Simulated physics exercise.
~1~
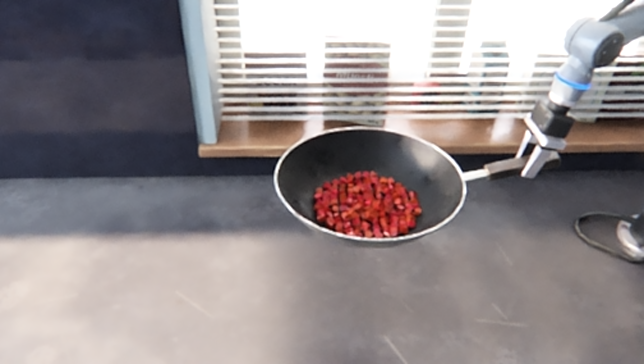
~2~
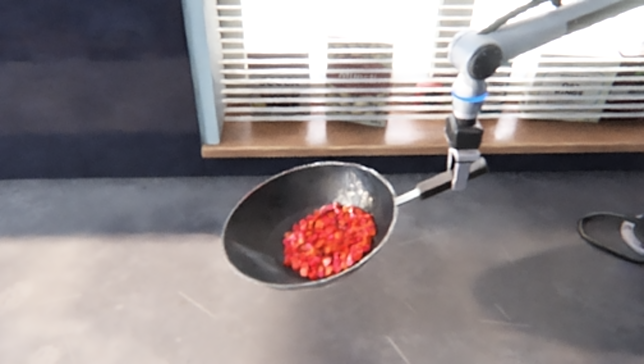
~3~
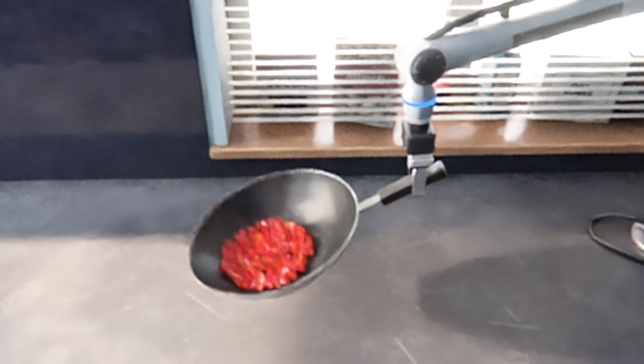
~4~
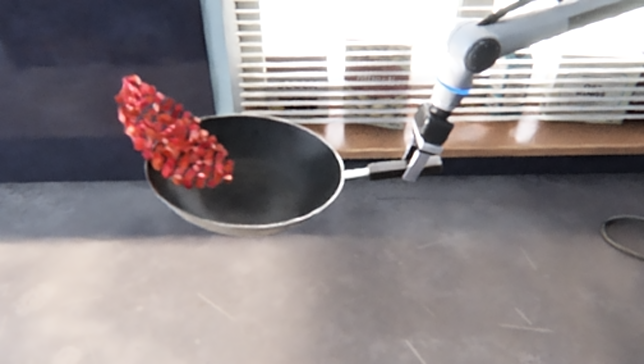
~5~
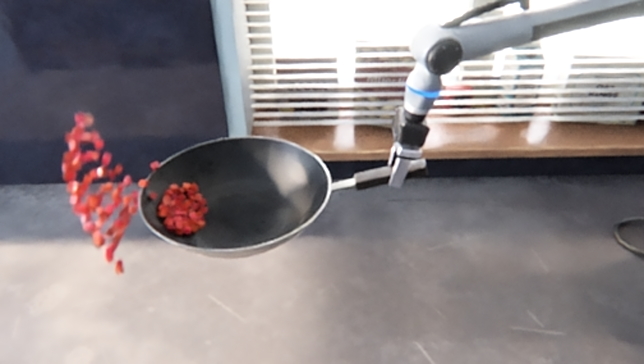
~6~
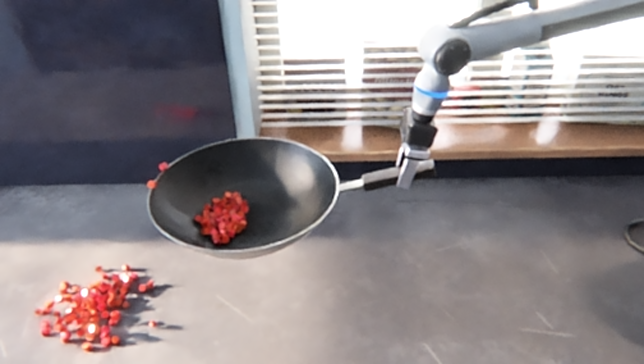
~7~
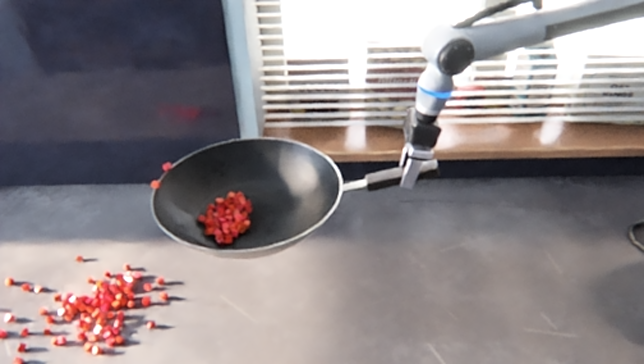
A grey robot arm with a blue ring, reaching in from the upper right, grips a black wok holding a heap of small red pieces, seen from slightly above over a grey tabletop, with a dark panel at left and a bright window with white blinds behind. The arm carries the wok left and down, tipping it as it goes, then swings it up and levels it. The red heap leaps over the far left side in a slanting clump. Part drops back into the wok while the rest falls and scatters across the table at lower left. The wok ends still, holding a smaller pile.
